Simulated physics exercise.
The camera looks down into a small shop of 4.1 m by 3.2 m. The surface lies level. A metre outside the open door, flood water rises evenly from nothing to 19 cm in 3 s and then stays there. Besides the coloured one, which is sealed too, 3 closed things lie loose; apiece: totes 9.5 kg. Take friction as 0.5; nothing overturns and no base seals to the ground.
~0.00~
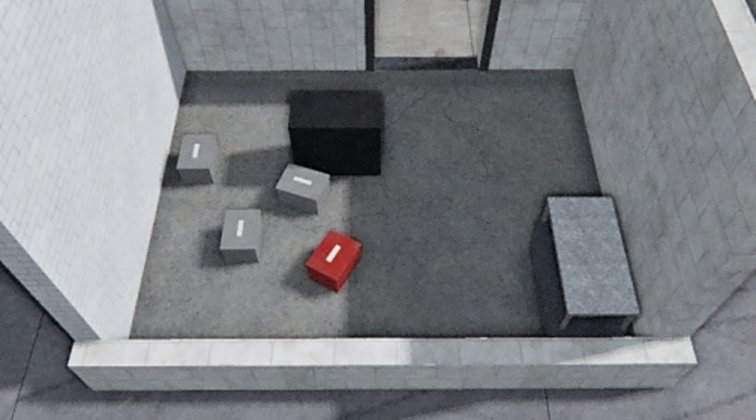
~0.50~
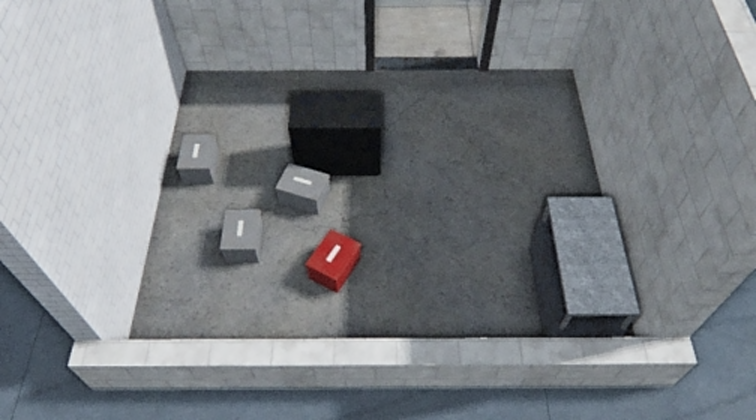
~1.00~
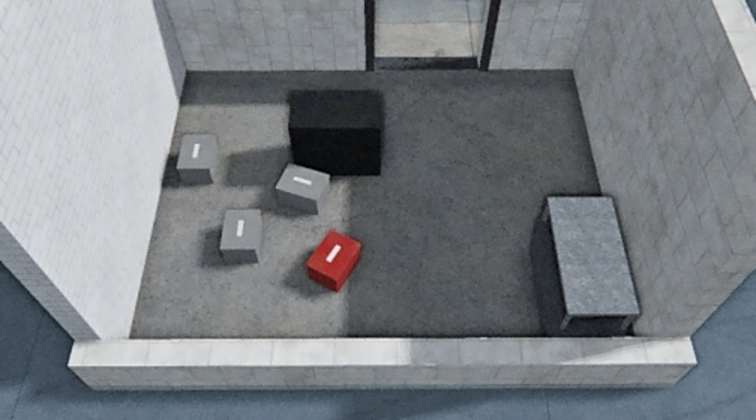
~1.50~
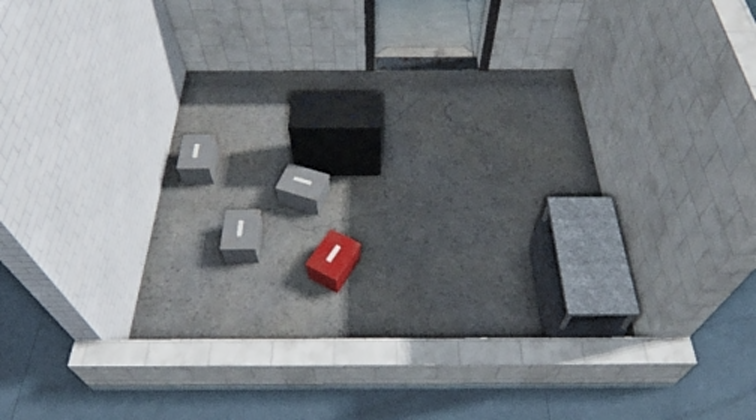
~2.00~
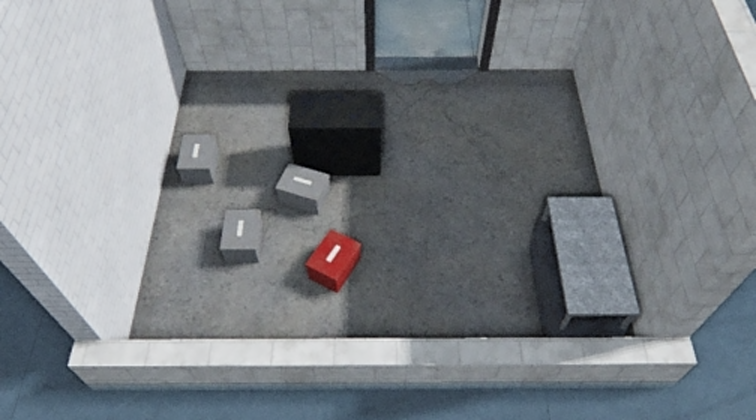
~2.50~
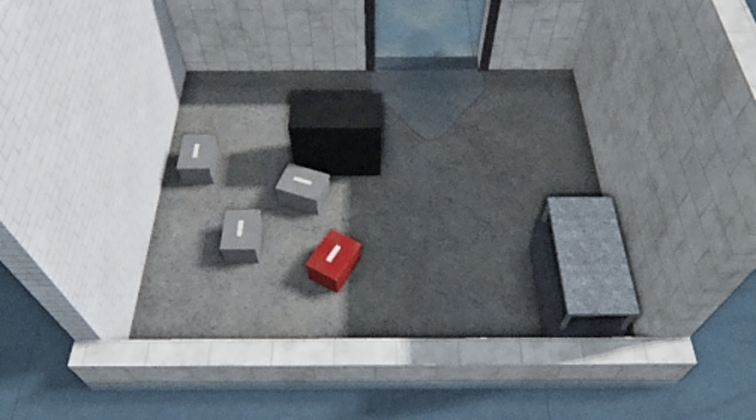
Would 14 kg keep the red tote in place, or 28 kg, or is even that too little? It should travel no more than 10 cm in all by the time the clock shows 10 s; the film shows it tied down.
Verdict: The lower weight is enough.
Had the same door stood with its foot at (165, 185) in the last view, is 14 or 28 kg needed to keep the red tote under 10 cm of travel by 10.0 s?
In that case only the larger load is enough.
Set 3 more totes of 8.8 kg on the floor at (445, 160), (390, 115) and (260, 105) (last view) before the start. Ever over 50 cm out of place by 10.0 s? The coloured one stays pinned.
In turn: Over, short of it, short of it.
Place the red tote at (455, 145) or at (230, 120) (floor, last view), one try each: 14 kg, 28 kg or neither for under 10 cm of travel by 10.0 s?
In turn: Only the larger holds; either load holds.
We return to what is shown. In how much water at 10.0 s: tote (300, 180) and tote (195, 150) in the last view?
Roughly 6 and 8 cm.
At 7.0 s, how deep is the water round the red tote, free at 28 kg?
About 3 cm.
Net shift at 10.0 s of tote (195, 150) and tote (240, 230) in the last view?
In turn: 20 cm, 0 cm.
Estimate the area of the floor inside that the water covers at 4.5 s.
Some 7.5 m2.
After 3.5 s the red tote would be 0 cm from its start with 14 kg and 0 cm from its start with 28 kg; 0 cm of water round it then.
After 4.5 s the red tote would be 0 cm from its start with 14 kg and 0 cm from its start with 28 kg; 2 cm of water round it then.
After 7.0 s the red tote would be 0 cm from its start with 14 kg and 0 cm from its start with 28 kg; 3 cm of water round it then.
After 10.0 s the red tote would be 0 cm from its start with 14 kg and 0 cm from its start with 28 kg; 7 cm of water round it then.
